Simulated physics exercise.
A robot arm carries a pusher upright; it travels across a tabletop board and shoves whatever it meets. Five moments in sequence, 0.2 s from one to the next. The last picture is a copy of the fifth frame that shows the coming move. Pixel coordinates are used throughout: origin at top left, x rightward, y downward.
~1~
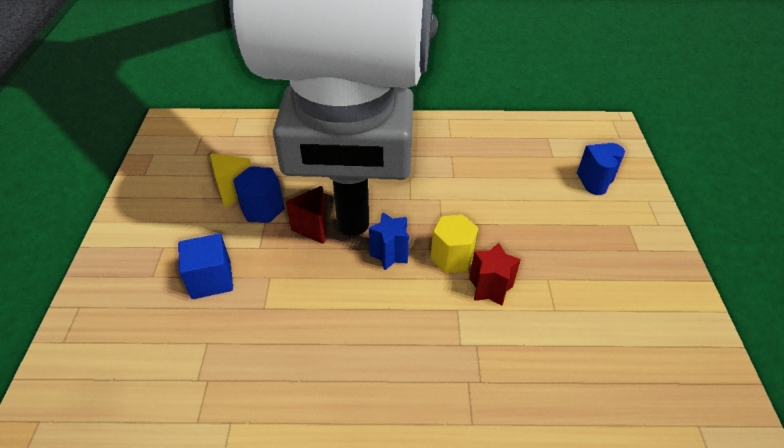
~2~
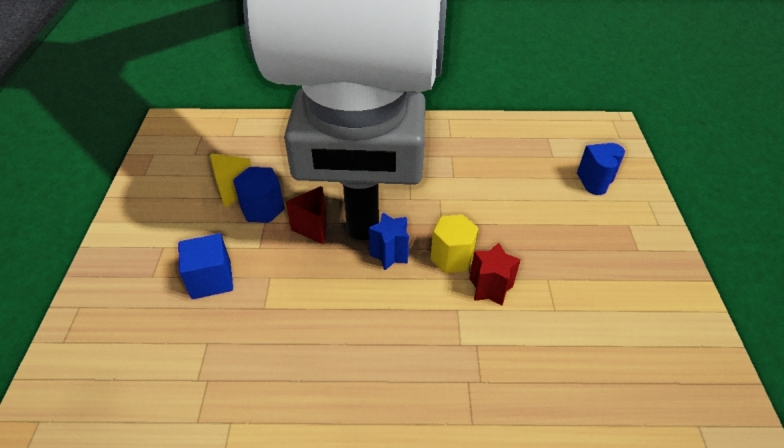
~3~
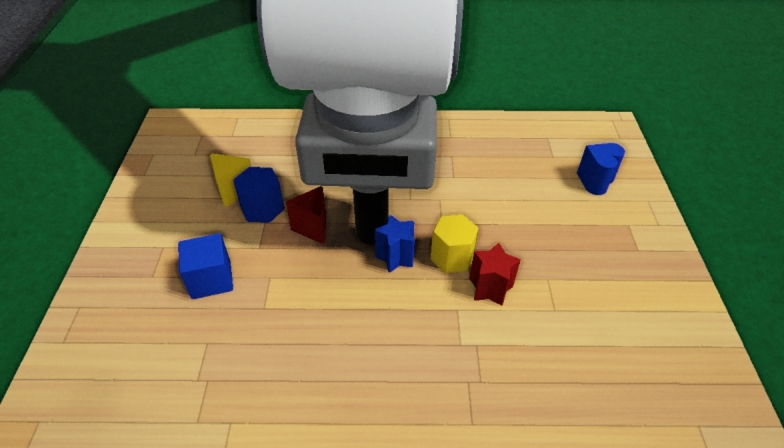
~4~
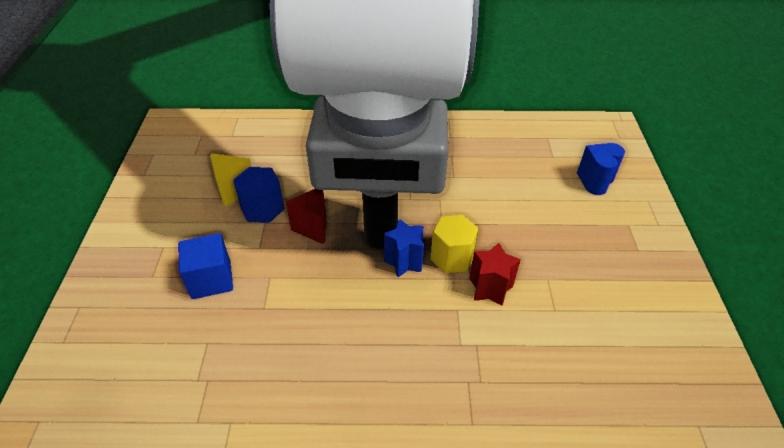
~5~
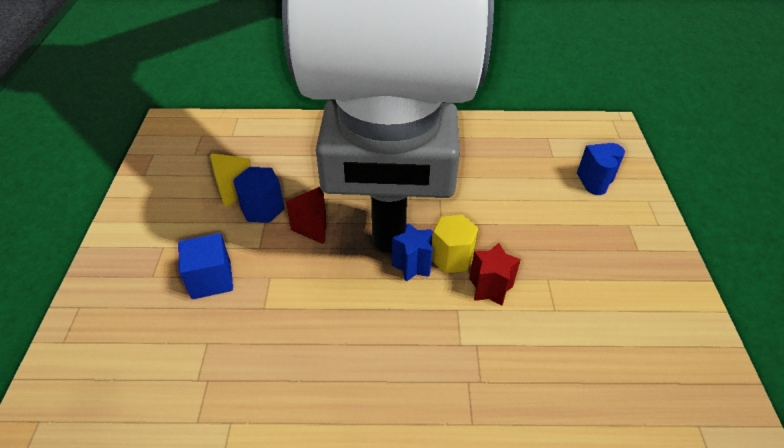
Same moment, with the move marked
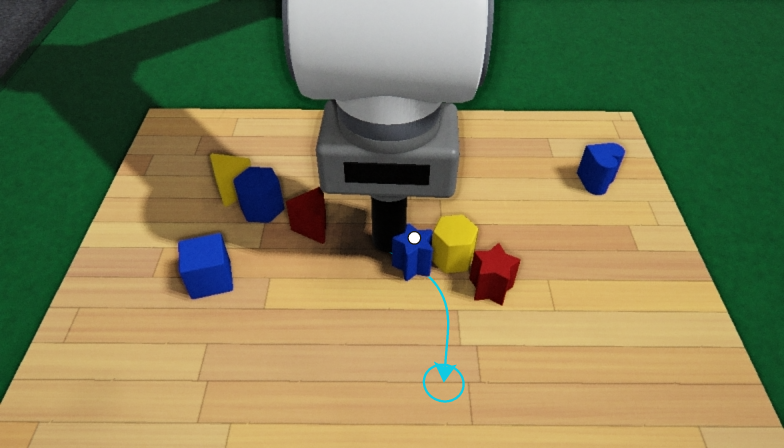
A robot arm with a black pusher reaches over a wooden table on a green floor, viewed from above and in front. Blue and yellow blocks and a red triangle sit at left, a blue star, yellow hexagon and red star near the middle, another blue block far right. The pusher slides rightward and slightly nearer, nudging the blue star toward the hexagon; everything else stays still.
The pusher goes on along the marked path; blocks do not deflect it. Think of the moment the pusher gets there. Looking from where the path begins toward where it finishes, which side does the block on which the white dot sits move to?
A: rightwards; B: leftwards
Letter B.
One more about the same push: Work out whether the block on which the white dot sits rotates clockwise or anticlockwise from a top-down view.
Twists anticlockwise.
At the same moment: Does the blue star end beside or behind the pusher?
Going by the path, yes.
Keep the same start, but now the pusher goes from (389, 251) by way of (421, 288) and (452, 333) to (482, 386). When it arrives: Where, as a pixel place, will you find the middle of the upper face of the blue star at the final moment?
Pixel (495, 304).
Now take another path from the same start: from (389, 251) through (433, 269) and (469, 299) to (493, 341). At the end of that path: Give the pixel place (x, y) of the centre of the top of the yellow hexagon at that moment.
About (481, 233).
The line goes from (389, 251) via (432, 280) and (448, 326), ending at (444, 383); the dot is on the blue star.
What follows on the original path. One third of the way, pusher at (433, 270); blue star at (462, 269); yellow hexagon at (476, 233), turned 50° anticlockwise.
Two thirds of the way, pusher at (449, 318); blue star at (488, 299), turned 40° anticlockwise; yellow hexagon at (476, 233), turned 50° anticlockwise; red star at (506, 265), turned 30° anticlockwise.
At the end, pusher at (445, 373); red triangle unmoved; blue star at (488, 300), turned 45° anticlockwise; yellow hexagon at (476, 233), turned 50° anticlockwise; red star at (506, 265), turned 30° anticlockwise.
